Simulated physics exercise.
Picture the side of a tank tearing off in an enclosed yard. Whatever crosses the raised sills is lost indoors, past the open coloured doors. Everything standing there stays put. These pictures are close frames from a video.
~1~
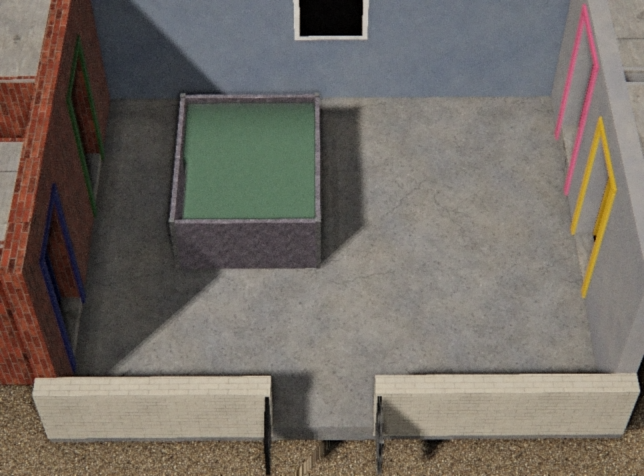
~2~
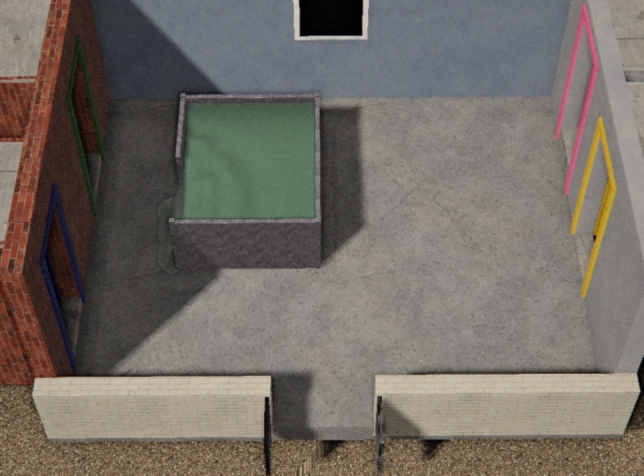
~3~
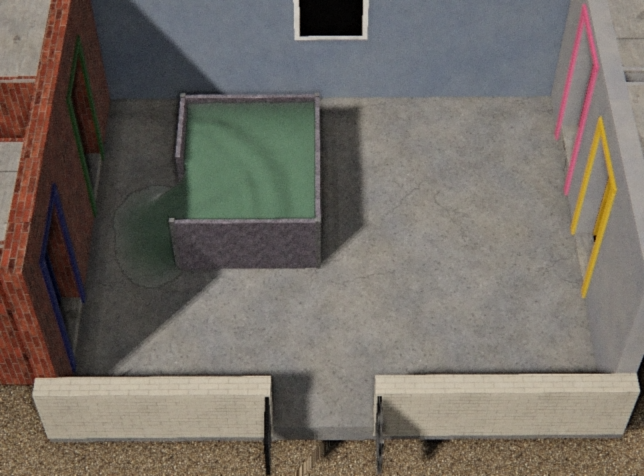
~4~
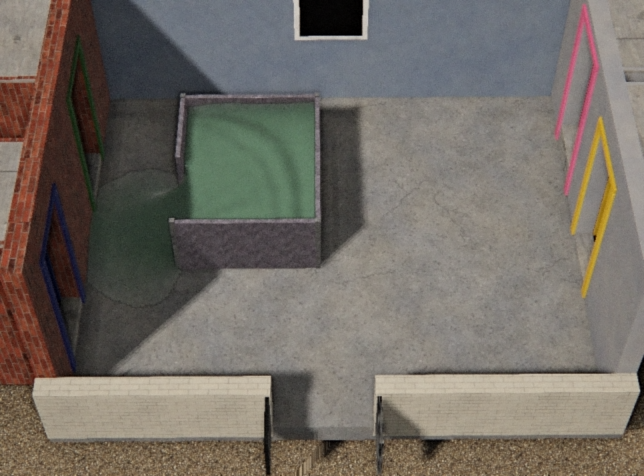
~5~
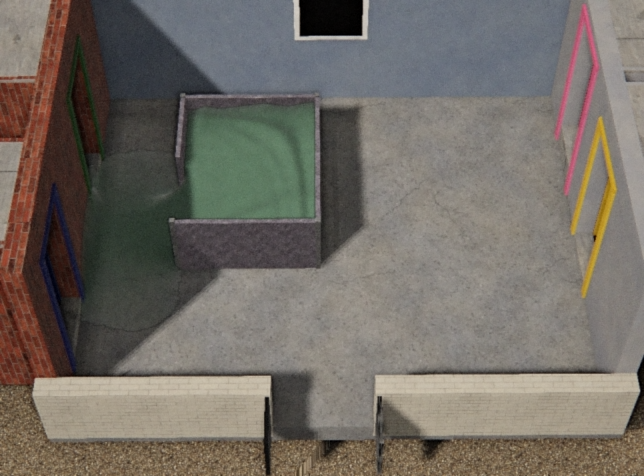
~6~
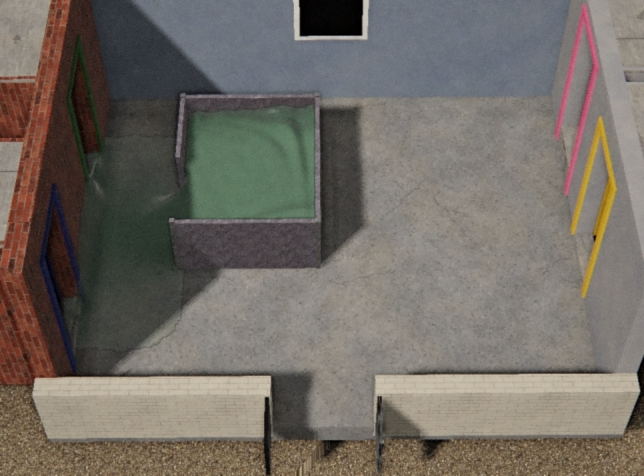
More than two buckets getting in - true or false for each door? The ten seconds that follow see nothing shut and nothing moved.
Blue door: True; pink door: False; green door: True; yellow door: True.
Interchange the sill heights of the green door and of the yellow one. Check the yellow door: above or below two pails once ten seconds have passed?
After the swap, yellow ends up short.
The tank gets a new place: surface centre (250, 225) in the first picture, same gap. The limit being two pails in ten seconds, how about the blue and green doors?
Lab note - blue: Above the mark; green: Below the mark.
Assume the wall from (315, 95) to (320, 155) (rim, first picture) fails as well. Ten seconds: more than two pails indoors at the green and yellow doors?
Verdict - green door is safe, yellow door breaks the limit.
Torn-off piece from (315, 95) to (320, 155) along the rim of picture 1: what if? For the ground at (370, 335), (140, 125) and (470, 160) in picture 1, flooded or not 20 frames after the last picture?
As listed: Not flooded, free of water, awash.
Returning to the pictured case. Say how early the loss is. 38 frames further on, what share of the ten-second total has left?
My guess would be around 70 percent.
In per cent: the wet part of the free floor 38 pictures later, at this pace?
About 95 in a hundred.
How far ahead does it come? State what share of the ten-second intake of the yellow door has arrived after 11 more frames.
I make it 0 per cent.
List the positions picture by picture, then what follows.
Still water in the open tank at (248, 160), in the first frame.
Water pours out at (182, 220) and has run to (176, 271), in the second frame.
The front is at (123, 210), out from the gap at (182, 221), in the third frame.
Water pours out at (182, 222) and has run to (98, 197), in the fourth frame.
The front is at (82, 314), out from the gap at (182, 222), in the fifth frame.
Water pours out at (182, 221) and has run to (78, 342), in the sixth frame.
A moment on, water covers 20 % of the floor; the blue door under two buckets in, the pink door not reached, the green door over two buckets in, the yellow door not reached.
Next, water covers 35 % of the floor; the blue door over two buckets in, the pink door not reached, the green door far over two buckets in, the yellow door not reached.
Then, water covers 75 % of the floor; the blue door over two buckets in, the pink door not reached, the green door far over two buckets in, the yellow door not reached.
Later, water covers 95 % of the floor; the blue door over two buckets in, the pink door wet at the sill, nothing in, the green door far over two buckets in, the yellow door over two buckets in.
In the end, water covers 100 % of the floor; the blue door over two buckets in, the pink door wet at the sill, nothing in, the green door far over two buckets in, the yellow door far over two buckets in.
